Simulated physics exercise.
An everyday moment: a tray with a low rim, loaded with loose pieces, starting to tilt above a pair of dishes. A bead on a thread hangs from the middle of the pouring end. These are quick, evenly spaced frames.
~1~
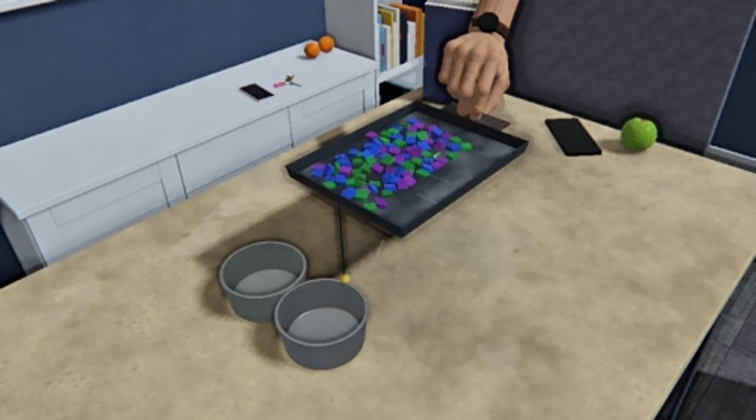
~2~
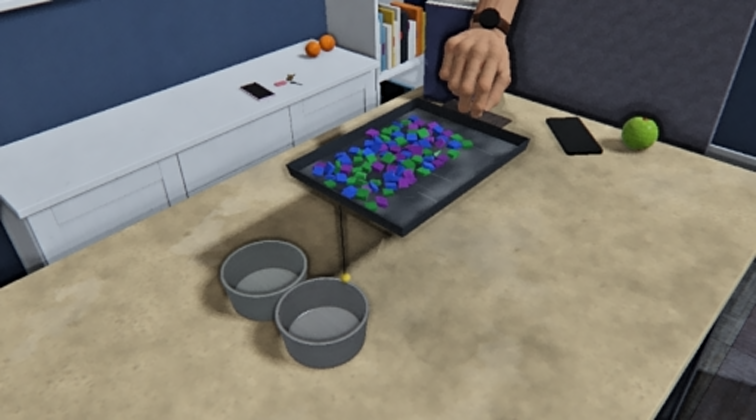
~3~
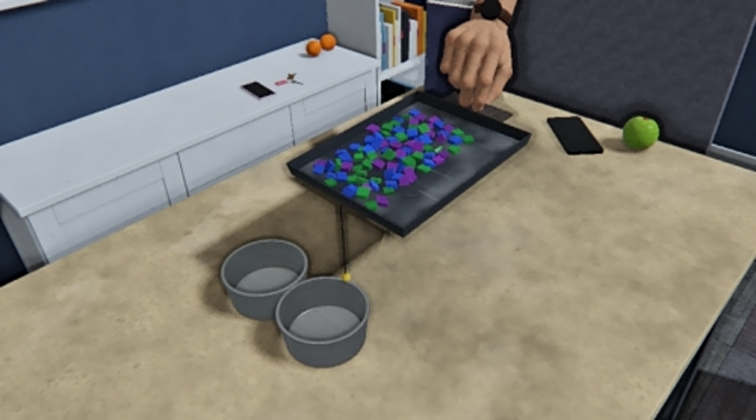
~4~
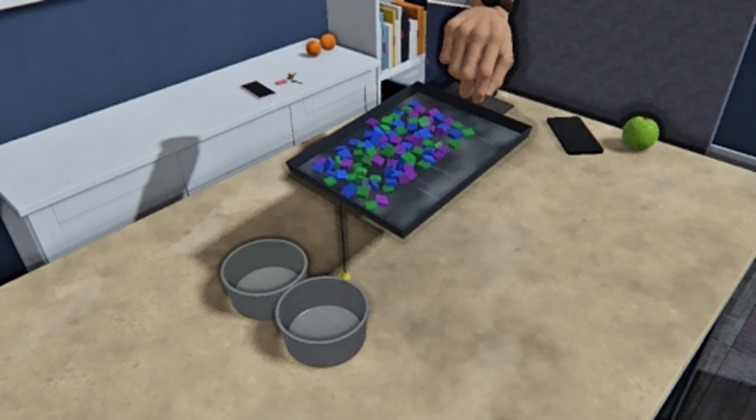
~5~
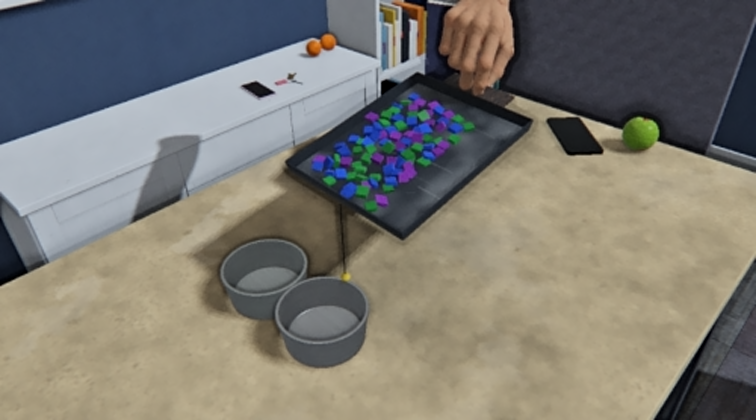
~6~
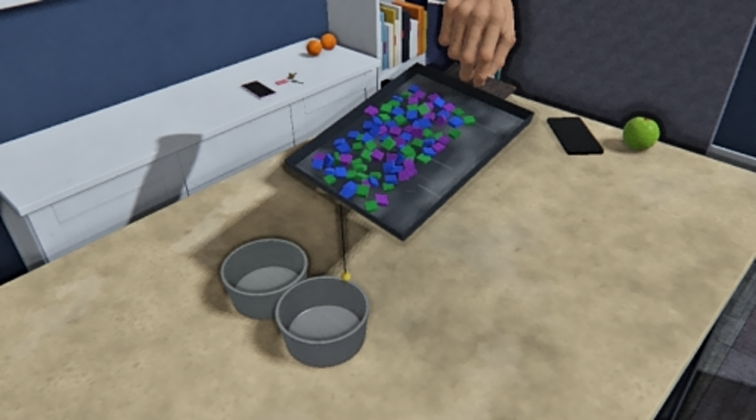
At first, a hand holds a dark, low-rimmed tray of blue, green and purple pieces nearly level above two gray dishes on a counter, with a yellow bead hanging on a thread. Then the hand slowly raises the far end, and the tray tilts slightly toward its near right corner.
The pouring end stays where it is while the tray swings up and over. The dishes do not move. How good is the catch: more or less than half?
They take less than half between them.
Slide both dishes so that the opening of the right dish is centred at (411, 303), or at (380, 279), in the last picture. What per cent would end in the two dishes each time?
About 40 and 0 per cent.
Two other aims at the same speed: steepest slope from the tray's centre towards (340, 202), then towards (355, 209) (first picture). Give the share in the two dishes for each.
Near 90 % and 70 %.
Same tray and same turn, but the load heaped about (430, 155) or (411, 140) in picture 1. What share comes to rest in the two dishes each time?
Roughly 30 per cent, and 30 per cent.
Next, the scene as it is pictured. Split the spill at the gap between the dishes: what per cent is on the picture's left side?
Some 0 per cent.
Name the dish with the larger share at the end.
Fuller: The right dish.
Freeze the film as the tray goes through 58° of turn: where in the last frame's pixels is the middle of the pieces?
At about (372, 185).
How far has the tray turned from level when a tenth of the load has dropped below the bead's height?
At about 95°.
Soon, tray tipped steeply; nearly all on the tray; a stray few in the air.
A while on, tray tipped right over; most on the tray; a small part in the right dish; a small part outside both; a small part in the air.
Towards the end, tray tipped past a quarter turn; about a third in the right dish; about two thirds outside both.
Finally, tray tipped past a quarter turn; about a third in the right dish; none in the left dish; about two thirds outside both.
